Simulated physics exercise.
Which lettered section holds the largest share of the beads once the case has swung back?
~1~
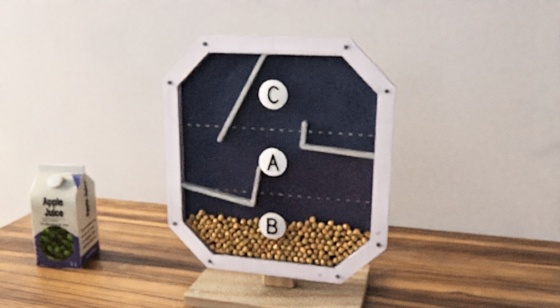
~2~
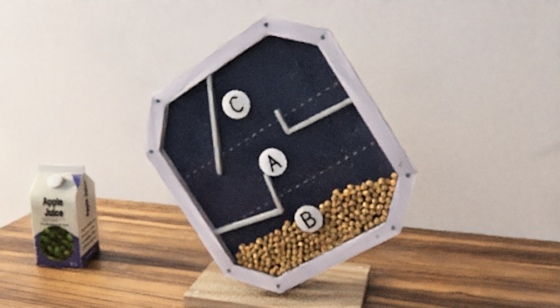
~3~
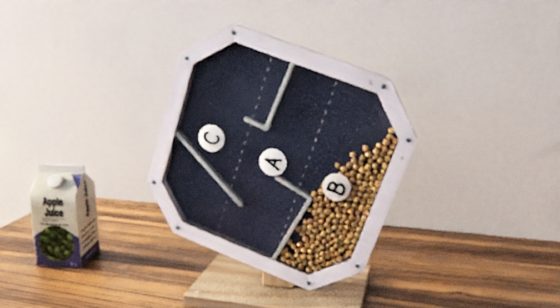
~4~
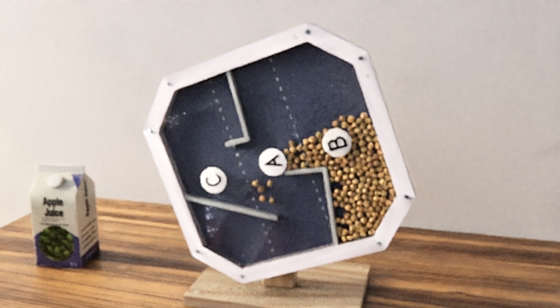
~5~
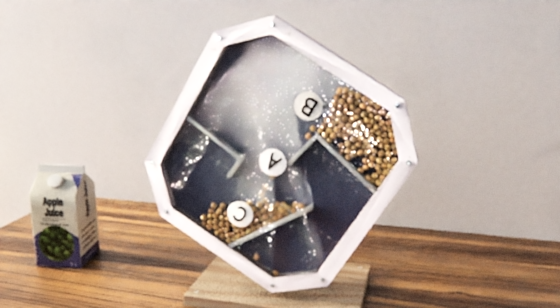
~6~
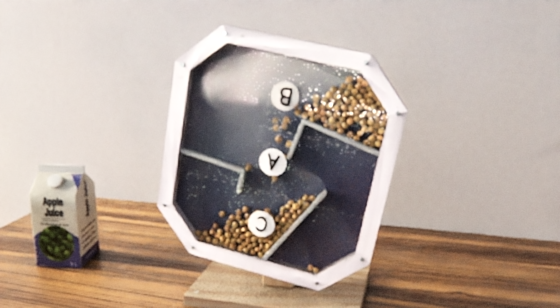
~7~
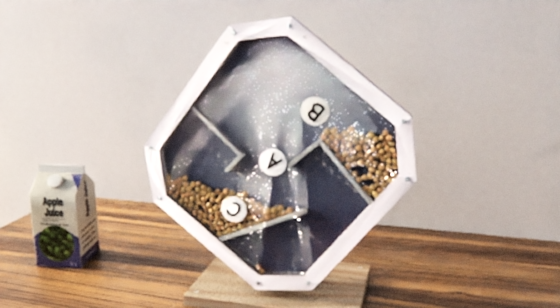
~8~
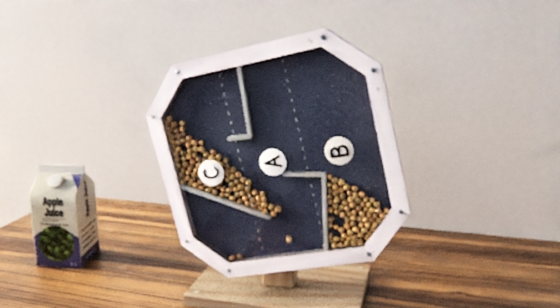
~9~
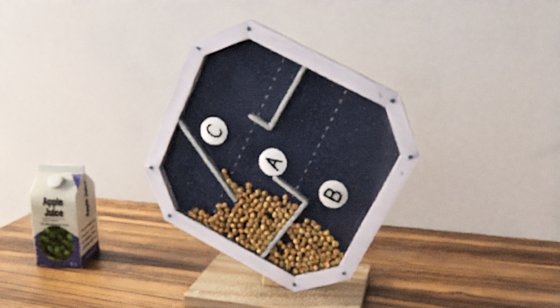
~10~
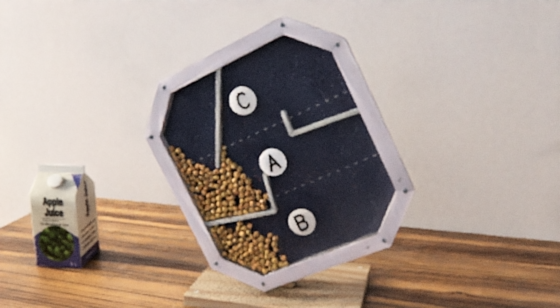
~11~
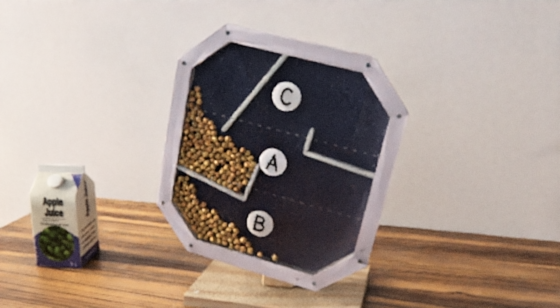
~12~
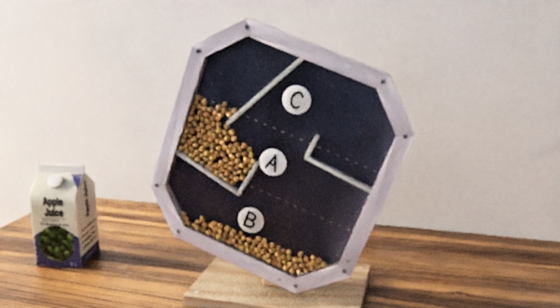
The section marked A holds the largest share, with its beads piled on the ledge at the left, while the rest lie along the bottom in B.
